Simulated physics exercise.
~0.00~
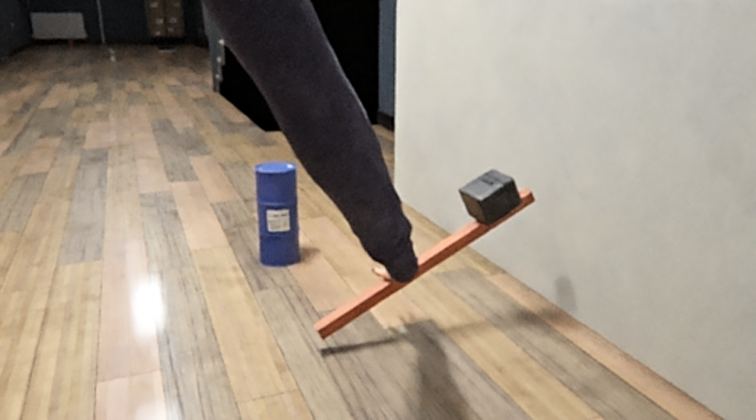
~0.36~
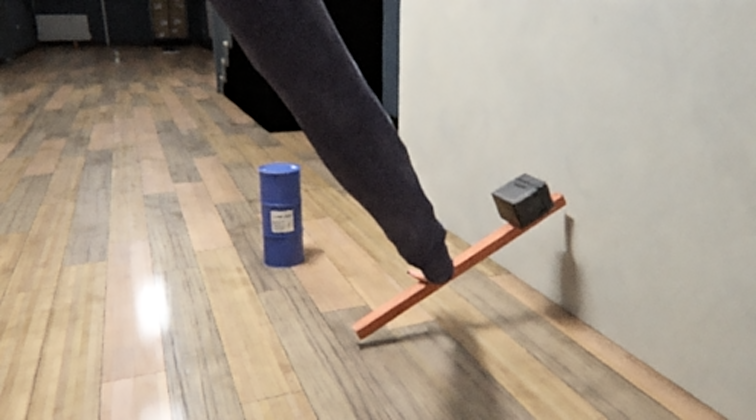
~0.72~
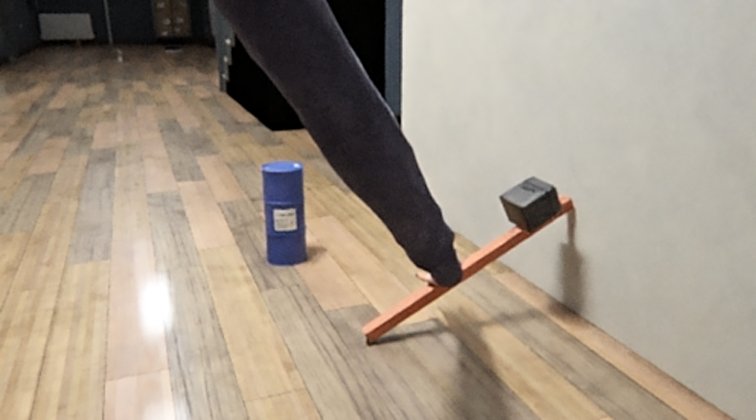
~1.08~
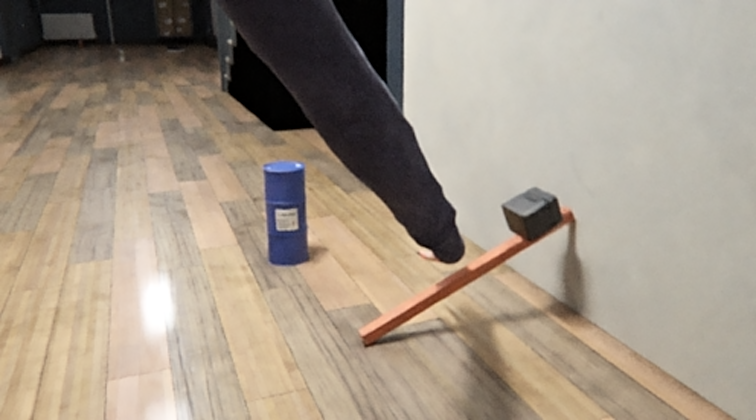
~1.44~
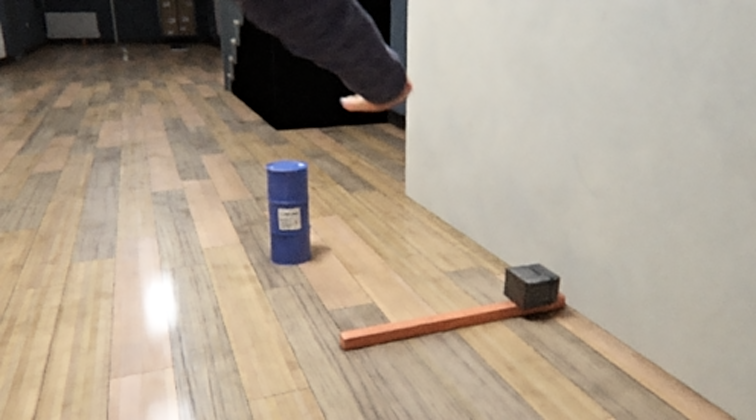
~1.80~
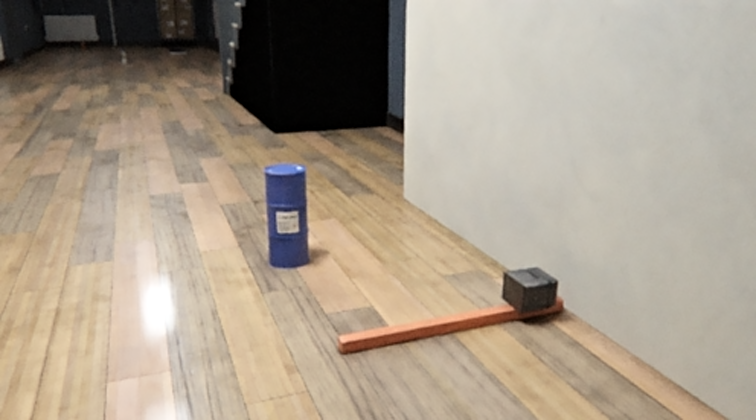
An orange pole with a dark block resting near its upper end is held at a slant above a wooden floor, beside a bare pale wall. A hand in a dark sleeve moves it to the right until its upper end meets the wall, while a blue canister stands nearby. The fingers then let go and the hand draws back. The pole does not hold its lean, and its raised end slides down along with the block. It ends lying on the floor, the block still at its right end, with the canister upright in its place.
